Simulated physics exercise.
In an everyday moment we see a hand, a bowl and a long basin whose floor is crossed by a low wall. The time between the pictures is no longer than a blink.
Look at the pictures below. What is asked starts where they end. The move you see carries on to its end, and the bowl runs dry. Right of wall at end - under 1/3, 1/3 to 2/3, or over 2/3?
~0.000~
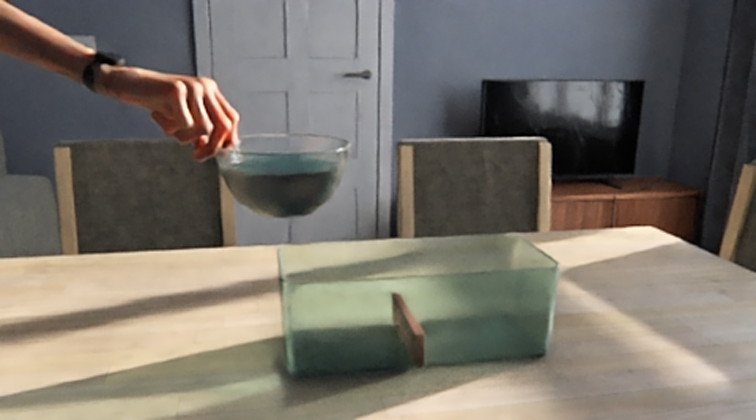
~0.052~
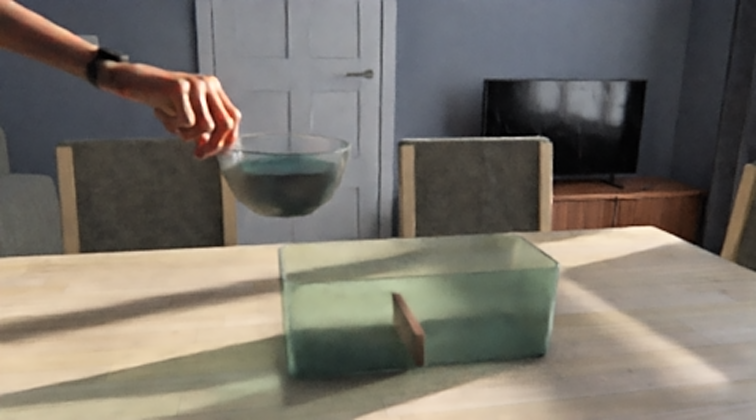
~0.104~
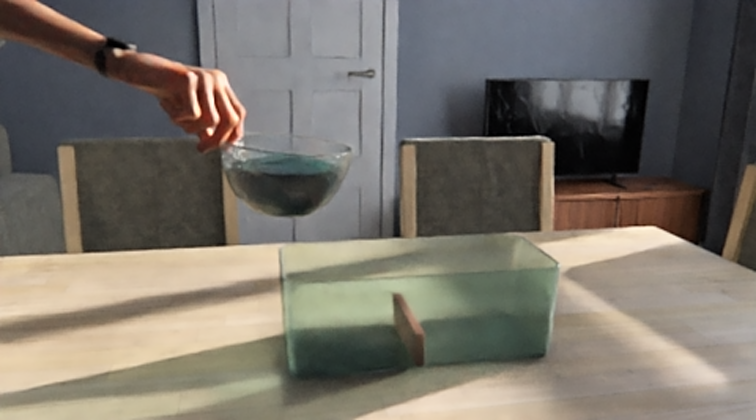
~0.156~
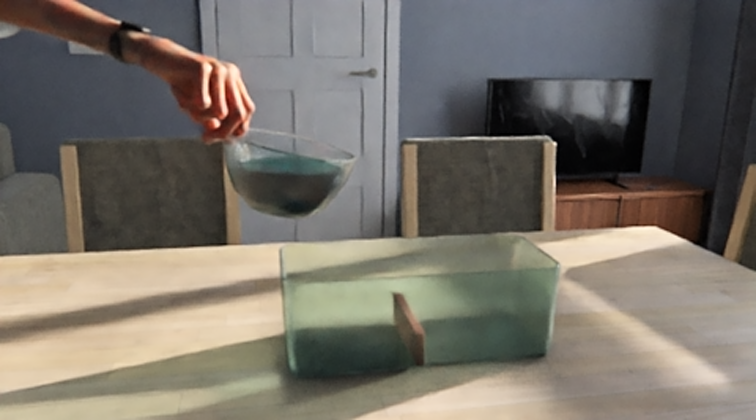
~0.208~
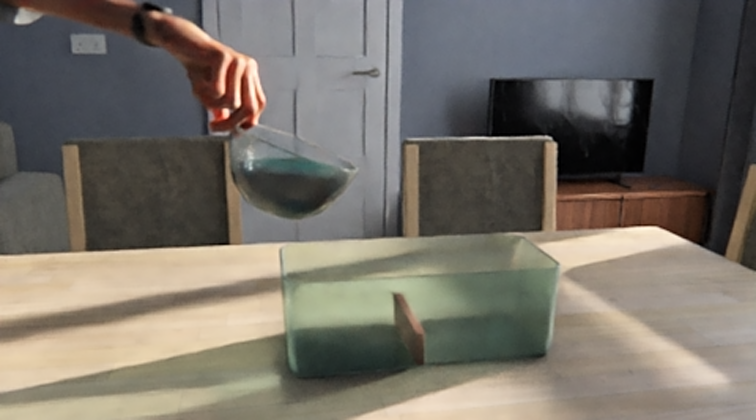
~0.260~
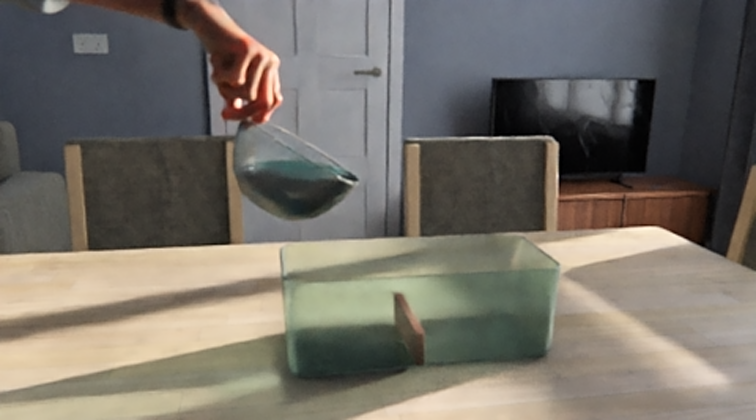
Under 1/3.
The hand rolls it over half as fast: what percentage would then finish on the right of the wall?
15 per cent or thereabouts.
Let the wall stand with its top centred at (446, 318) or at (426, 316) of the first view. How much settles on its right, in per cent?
Roughly 20 per cent, and 15 per cent.
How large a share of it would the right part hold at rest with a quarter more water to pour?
Roughly 15 percent.
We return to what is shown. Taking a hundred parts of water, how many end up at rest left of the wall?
Close to 90 in a hundred.
A moment on, the bowl is tipped on its side and 22 per cent is still to pour, 47 is left of the wall and 2 right of it.
Next, the bowl is tipped right over and 0 per cent is still to pour, 91 is left of the wall and 4 right of it.
Then the bowl is tipped right over and 0 per cent is still to pour, 90 is left of the wall and 9 right of it.
Later the bowl is tipped right over and 0 per cent is still to pour, 89 is left of the wall and 10 right of it.
In the end 88 per cent lies left of the wall, 10 right of it and 2 outside.
